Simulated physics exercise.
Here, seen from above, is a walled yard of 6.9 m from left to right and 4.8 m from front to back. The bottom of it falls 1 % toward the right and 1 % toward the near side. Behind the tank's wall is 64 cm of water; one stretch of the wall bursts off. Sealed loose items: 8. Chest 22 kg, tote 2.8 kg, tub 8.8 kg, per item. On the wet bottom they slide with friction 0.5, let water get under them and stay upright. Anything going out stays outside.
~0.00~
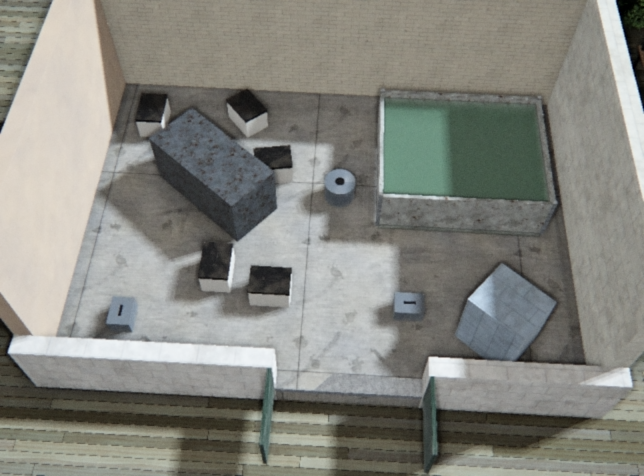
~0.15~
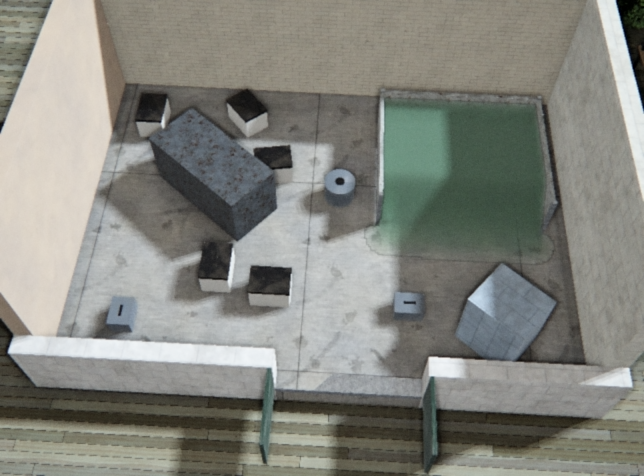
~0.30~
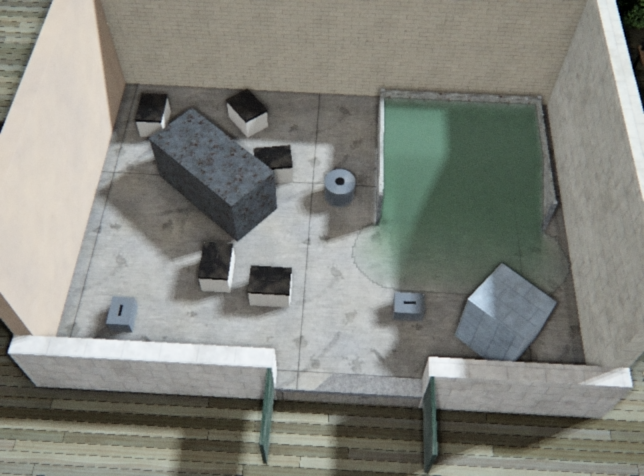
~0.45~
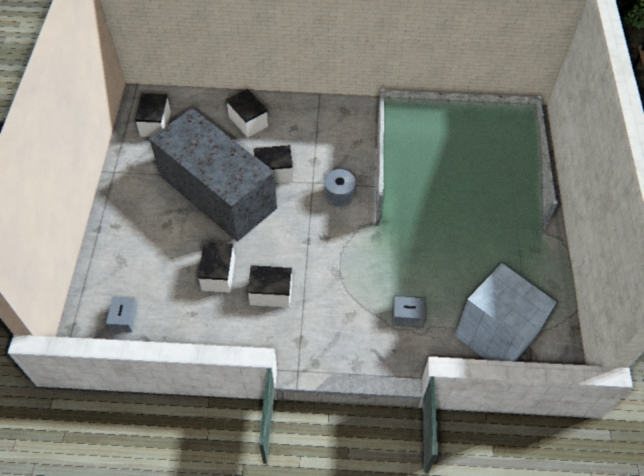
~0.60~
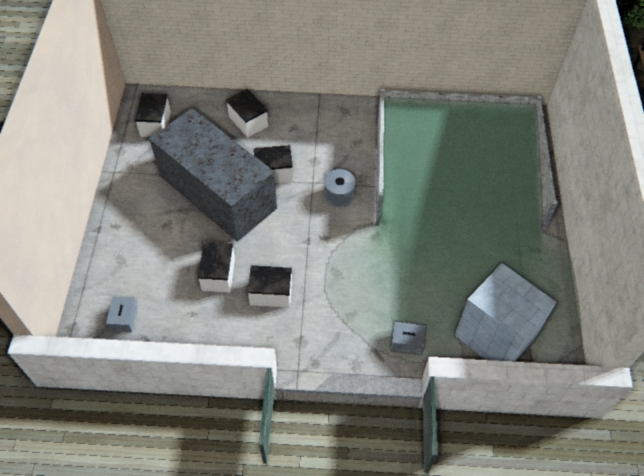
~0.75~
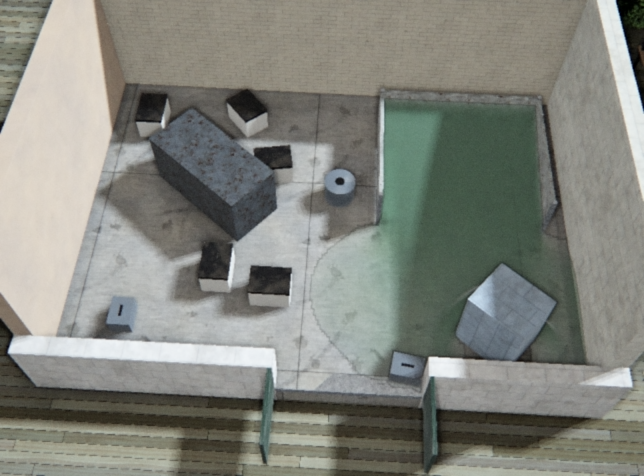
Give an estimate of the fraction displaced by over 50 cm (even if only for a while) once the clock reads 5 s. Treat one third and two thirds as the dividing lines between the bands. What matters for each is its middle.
I reckon it won't get to one third.
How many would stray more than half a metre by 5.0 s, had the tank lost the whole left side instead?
In that case 7 of them.
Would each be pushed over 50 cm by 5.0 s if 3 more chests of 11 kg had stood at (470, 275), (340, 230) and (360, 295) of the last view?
Result, one by one: Exceeded, not exceeded and exceeded.
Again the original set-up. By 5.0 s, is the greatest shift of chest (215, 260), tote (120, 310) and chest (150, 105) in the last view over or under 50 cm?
One by one: Below the line; above the line; below the line.
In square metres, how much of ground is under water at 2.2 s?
That flooded area is roughly 14 m2.
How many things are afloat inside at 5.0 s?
At that time the total is 1.
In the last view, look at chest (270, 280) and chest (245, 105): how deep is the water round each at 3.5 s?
About 6 and 0 cm.
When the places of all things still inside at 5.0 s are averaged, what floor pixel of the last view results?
Centred roughly on (227, 200).
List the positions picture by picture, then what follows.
In the first frame, a tote at (410, 303), on the bottom; a chest at (246, 104), on the bottom; water covers 4.4 m2; 0 of 8 have shifted.
In the second frame, a tote at (410, 303), on the bottom; a chest at (246, 104) rests on the ground; 5.7 m2 under water; 0 of 8 have shifted.
In the third frame, a tote at (410, 303), on the bottom; a chest at (246, 104) rests on the ground; 7.2 m2 under water; 0 of 8 have shifted.
In the fourth frame, a tote at (410, 307), on the bottom, 7 cm from its start; a chest at (246, 104), on the bottom; water covers 8.8 m2; 1 of 8 have shifted.
In the fifth frame, a tote at (409, 334), on the bottom, 46 cm from its start; a chest at (246, 104) rests on the ground; water covers 10.1 m2; 1 of 8 have shifted.
In the sixth frame, a tote at (408, 366) rests on the ground, 89 cm from its start; a chest at (246, 104) rests on the ground; 11.2 m2 under water; 1 of 8 have shifted.
After 1.1 s 1 of 8 are over 50 cm from their spots; 0 afloat.
After 2.2 s 1 of 8 are over 50 cm from their spots; 0 afloat.
After 3.5 s 1 of 8 are over 50 cm from their spots; 0 afloat.
After 5.0 s 2 of 8 are over 50 cm from their spots, and 2 have been at some point; 1 afloat.
